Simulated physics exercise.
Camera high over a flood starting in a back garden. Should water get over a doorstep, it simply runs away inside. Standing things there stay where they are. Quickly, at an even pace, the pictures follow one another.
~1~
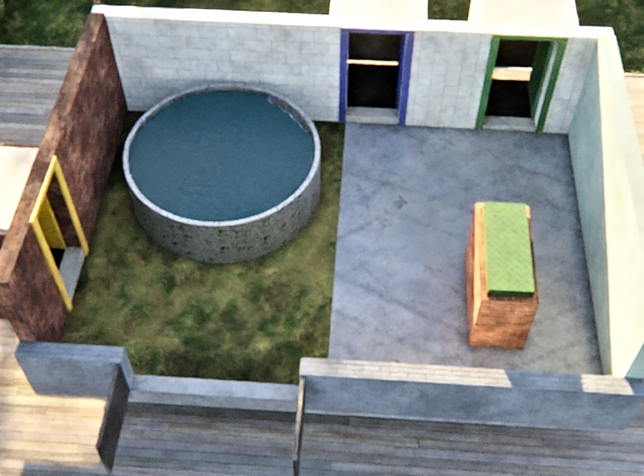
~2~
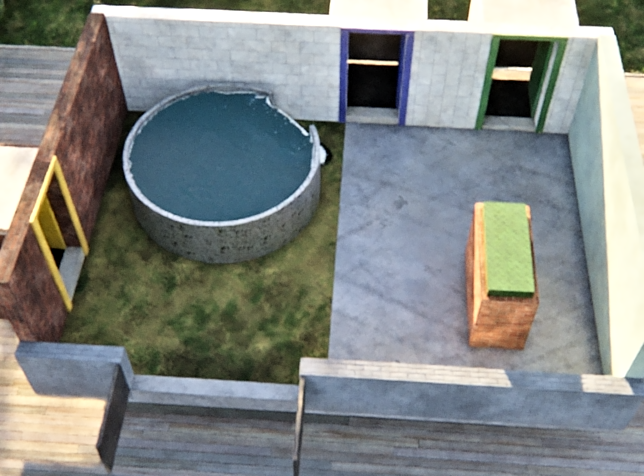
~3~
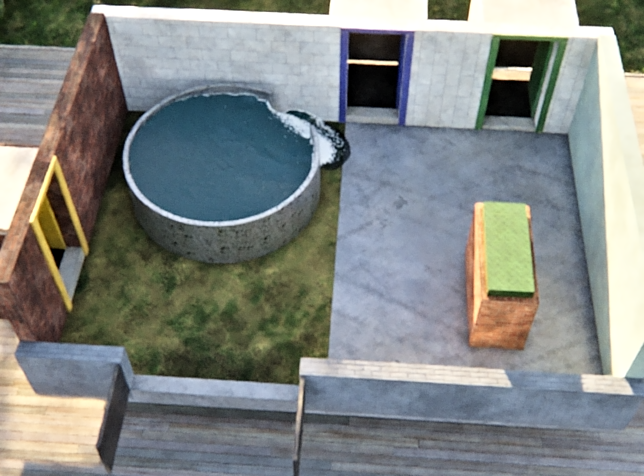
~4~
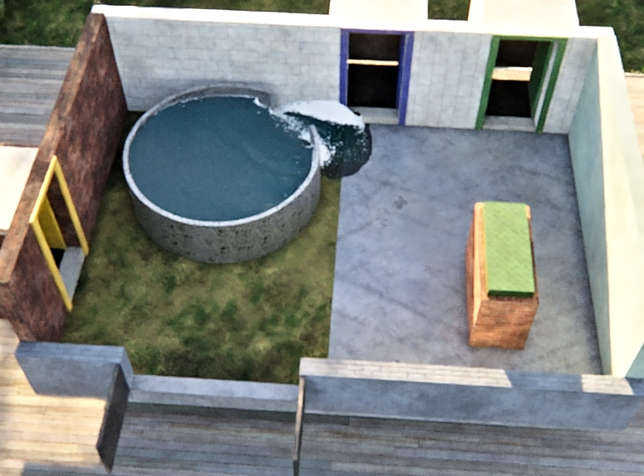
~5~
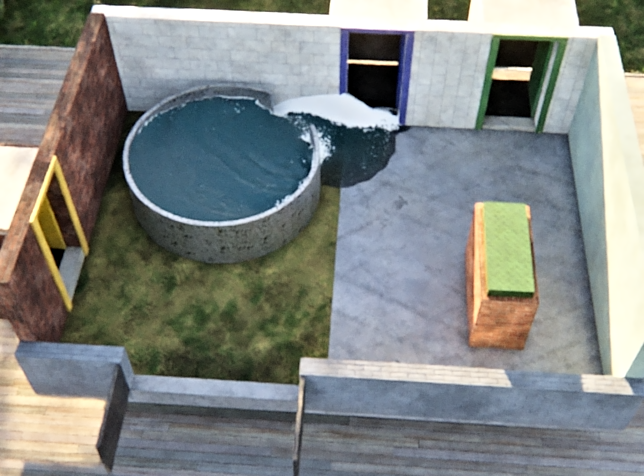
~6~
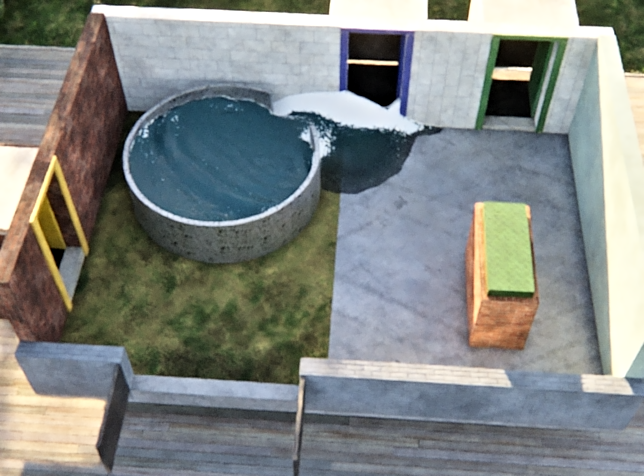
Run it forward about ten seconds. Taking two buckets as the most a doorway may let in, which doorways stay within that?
The green door is going to be swamped; the blue door is going to be swamped; the yellow door is going to stay within two buckets.
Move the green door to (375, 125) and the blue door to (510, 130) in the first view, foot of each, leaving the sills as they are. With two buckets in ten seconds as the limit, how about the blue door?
My reading: Blue lets more in.
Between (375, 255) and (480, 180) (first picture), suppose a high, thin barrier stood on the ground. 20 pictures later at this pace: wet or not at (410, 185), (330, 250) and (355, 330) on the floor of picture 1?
Reading the points as listed, I get deluged, then deluged, then left untouched.
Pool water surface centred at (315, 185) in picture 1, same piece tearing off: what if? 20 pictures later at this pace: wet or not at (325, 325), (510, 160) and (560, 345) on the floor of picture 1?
My reading is missed by the flood first, hit by the flood next and hit by the flood last.
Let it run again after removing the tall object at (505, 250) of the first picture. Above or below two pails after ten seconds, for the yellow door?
Briefly, the yellow door stays within the limit.
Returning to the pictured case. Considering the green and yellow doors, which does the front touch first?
I'd say the green-painted one.
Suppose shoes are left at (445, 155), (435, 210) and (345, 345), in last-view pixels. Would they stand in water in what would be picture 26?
Result, in order: Waterlogged / waterlogged / unflooded.
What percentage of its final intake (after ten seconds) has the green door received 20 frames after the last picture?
Some 5 per cent.
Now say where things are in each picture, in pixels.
In the first frame, the round tank at (222, 153) is whole and still.
In the second frame, water pours out on the round tank's far side and has run to (326, 159).
In the third frame, the front is at (345, 154), out from the gap on the round tank's far side.
In the fourth frame, the front is at (365, 125), out from the gap on the round tank's far side.
In the fifth frame, the front is at (403, 127), out from the gap on the round tank's far side.
In the sixth frame, water pours out on the round tank's far side and has run to (435, 128).
A moment on, water covers 25 % of the floor; the green door wet at the sill, nothing in, the blue door over two buckets in, the yellow door not reached.
Next, water covers 35 % of the floor; the green door wet at the sill, nothing in, the blue door far over two buckets in, the yellow door not reached.
Then, water covers 55 % of the floor; the green door under two buckets in, the blue door far over two buckets in, the yellow door not reached.
Later, water covers 85 % of the floor; the green door over two buckets in, the blue door far over two buckets in, the yellow door wet at the sill, nothing in.
In the end, water covers 100 % of the floor; the green door far over two buckets in, the blue door far over two buckets in, the yellow door wet at the sill, nothing in.
